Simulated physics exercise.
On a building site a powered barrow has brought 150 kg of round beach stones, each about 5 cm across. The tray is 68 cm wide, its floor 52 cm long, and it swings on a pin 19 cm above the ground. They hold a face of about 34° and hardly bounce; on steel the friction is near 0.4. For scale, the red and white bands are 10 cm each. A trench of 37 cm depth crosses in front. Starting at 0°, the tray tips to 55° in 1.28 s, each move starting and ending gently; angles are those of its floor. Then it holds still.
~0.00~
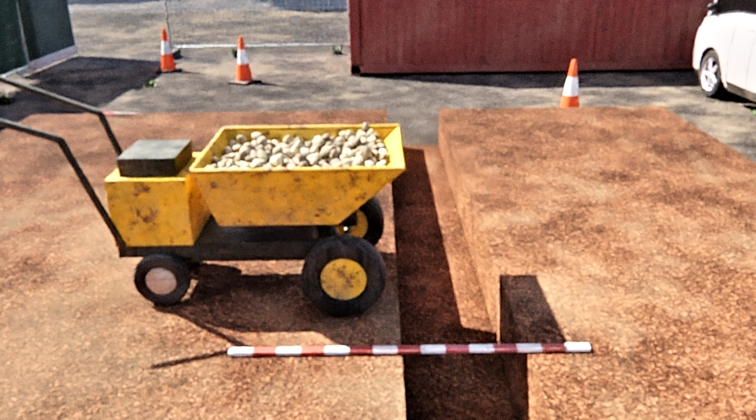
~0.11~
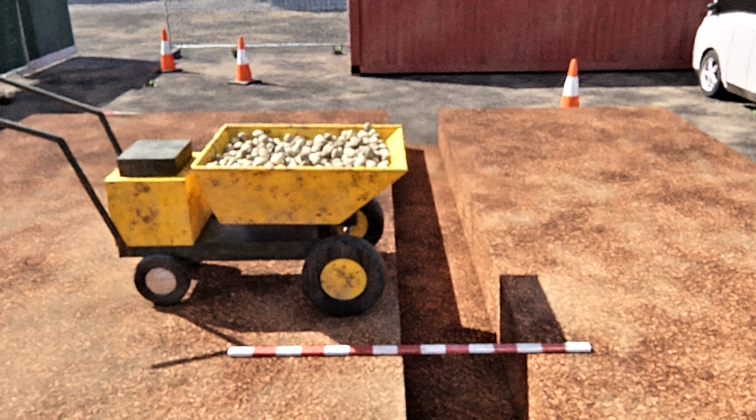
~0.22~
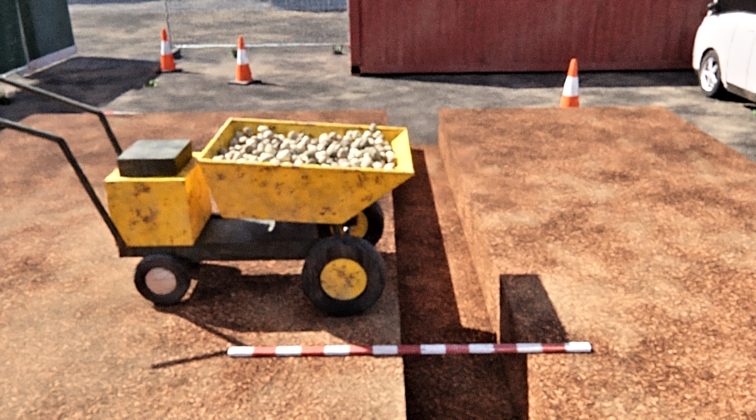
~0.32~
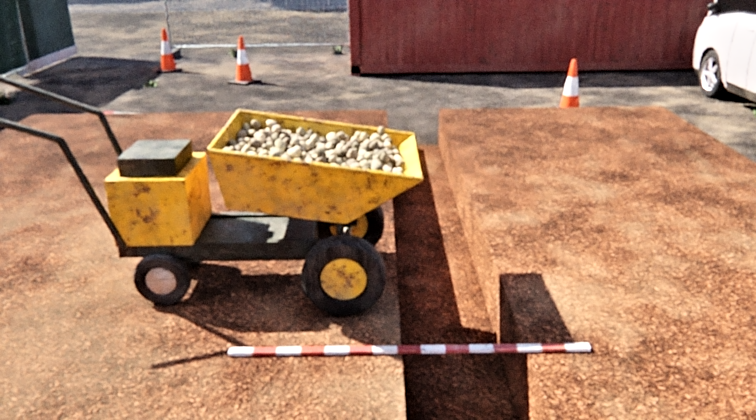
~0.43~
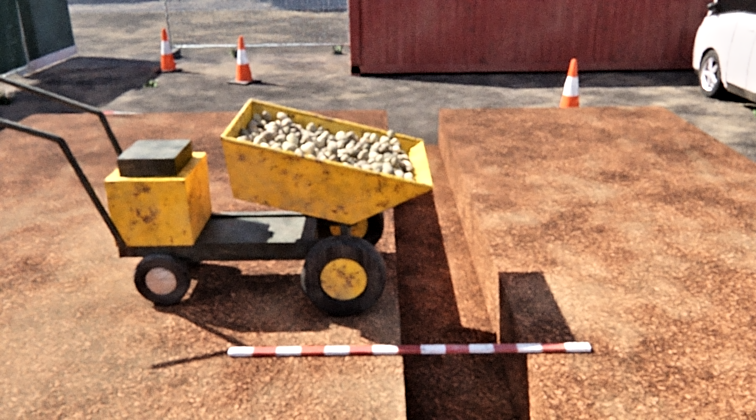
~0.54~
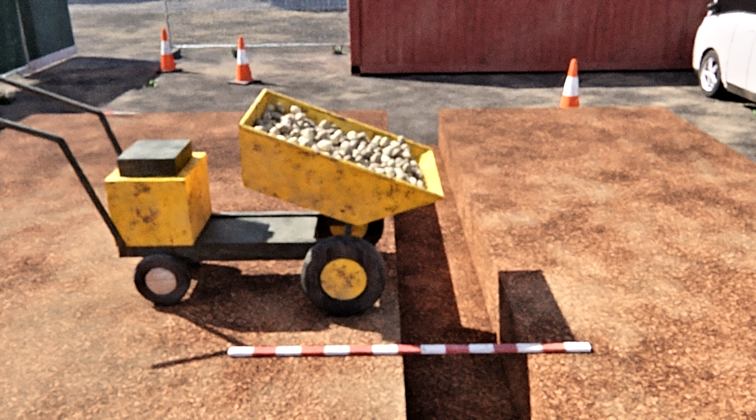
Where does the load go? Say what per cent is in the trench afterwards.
Some 60 per cent of it.
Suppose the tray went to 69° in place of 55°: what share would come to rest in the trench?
Then about 55 per cent.
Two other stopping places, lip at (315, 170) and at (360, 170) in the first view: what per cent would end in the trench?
First some 100, then 95 per cent.
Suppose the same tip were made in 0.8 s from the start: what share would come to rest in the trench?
It would be near 50 per cent.
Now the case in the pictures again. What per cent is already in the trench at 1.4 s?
About 15 per cent by then.
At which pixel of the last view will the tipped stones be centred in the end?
Their middle is at about (488, 324).
After 1.0 s the floor is at 46°; 100 % in the tray; the foremost stones are at (462, 219).
After 1.4 s the floor is at 55°; 71 % in the tray, 17 % in the trench, 12 % past the trench; the foremost stones are at (548, 286).
After 1.7 s the floor is at 55°; 36 % in the tray, 27 % in the trench, 37 % past the trench; the foremost stones are at (638, 281).
After 3.7 s the floor is at 55°; 0 % in the tray, 60 % in the trench, 40 % past the trench; the foremost stones are at (703, 277).
